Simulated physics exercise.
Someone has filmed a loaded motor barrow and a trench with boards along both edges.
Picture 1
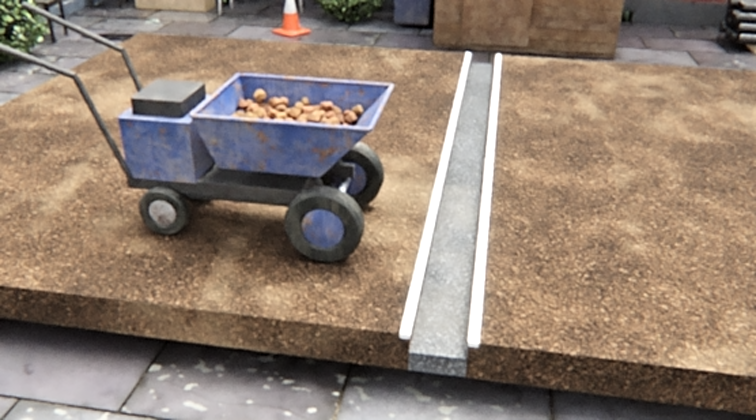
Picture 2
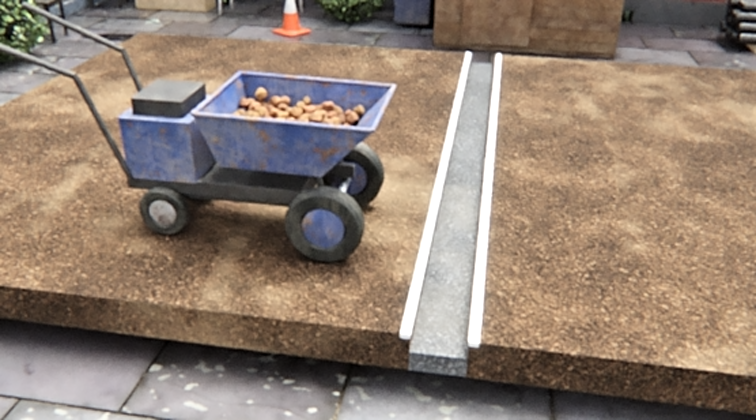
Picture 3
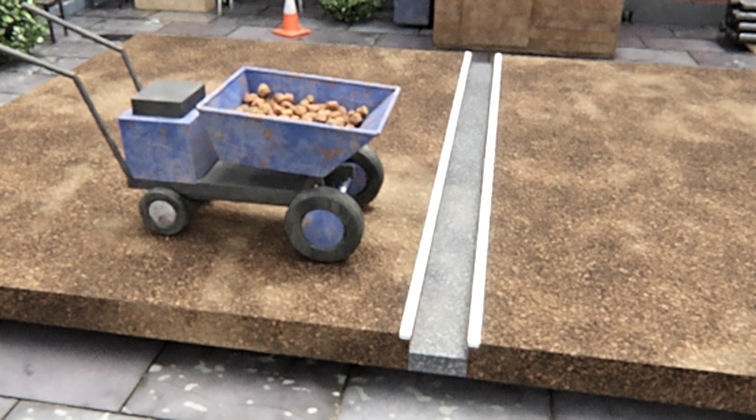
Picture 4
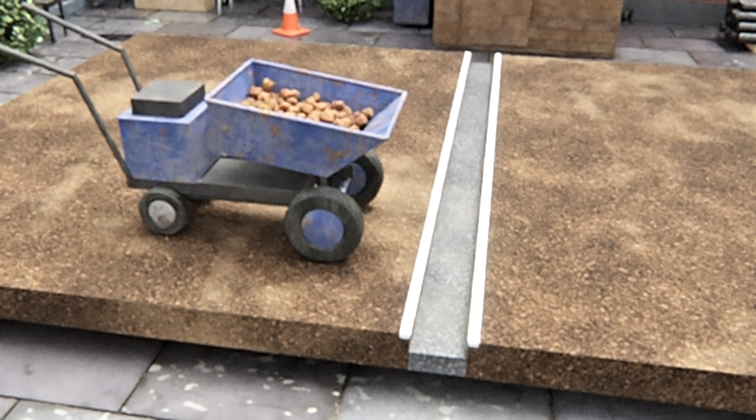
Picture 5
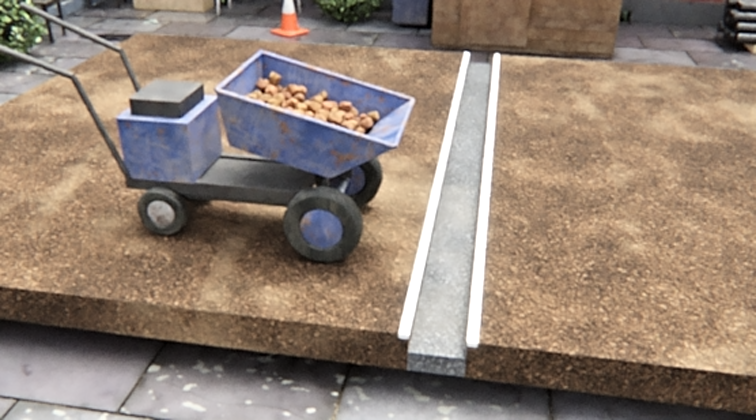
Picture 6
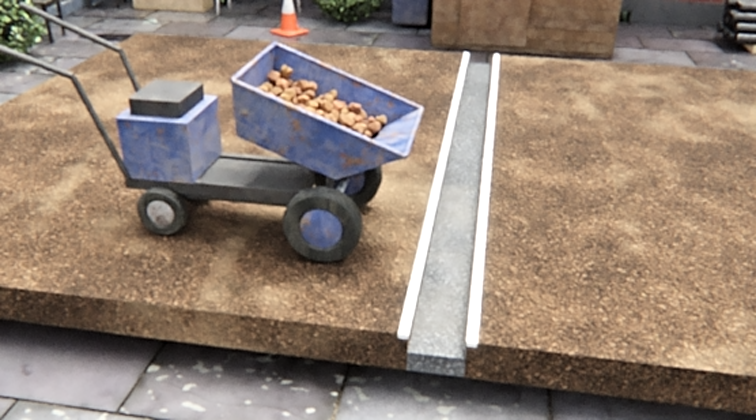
A blue skip of brown lumps on a motor barrow gradually tilts toward a narrow trench.
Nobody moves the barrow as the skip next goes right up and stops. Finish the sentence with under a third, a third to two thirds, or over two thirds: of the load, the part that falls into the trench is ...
The part that falls into the trench is a third to two thirds.
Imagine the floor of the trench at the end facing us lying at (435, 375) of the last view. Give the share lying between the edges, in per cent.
It works out to some 70 percent.
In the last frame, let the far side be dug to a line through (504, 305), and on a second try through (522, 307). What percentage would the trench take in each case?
The first try comes out at 80 percent and the second at 90 percent.
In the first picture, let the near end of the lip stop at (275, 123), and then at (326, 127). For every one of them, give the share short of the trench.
Position 1: Near 50 %; position 2: Near 20 %.
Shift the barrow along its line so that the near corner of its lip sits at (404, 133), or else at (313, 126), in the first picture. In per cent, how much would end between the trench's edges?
About 0 per cent for the first spot and about 60 per cent for the second.
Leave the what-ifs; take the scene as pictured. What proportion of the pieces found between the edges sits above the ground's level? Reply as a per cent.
I'd say around 30 percent.
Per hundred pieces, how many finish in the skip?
Roughly 5 in a hundred.
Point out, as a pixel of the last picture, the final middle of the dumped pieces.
I'd put the middle somewhere around (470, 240).
Just after the last frame, skip tipped steeply; every one in the skip.
A moment on, skip tipped right over; roughly two thirds in the skip; roughly a quarter in or heaped over the trench; about a tenth beyond it; just a few falling.
Further on, skip tipped right over; about a tenth in the skip; roughly half in or heaped over the trench; roughly a third beyond it.
When it is over, skip tipped right over; about a tenth in the skip; roughly half in or heaped over the trench; roughly a third beyond it.
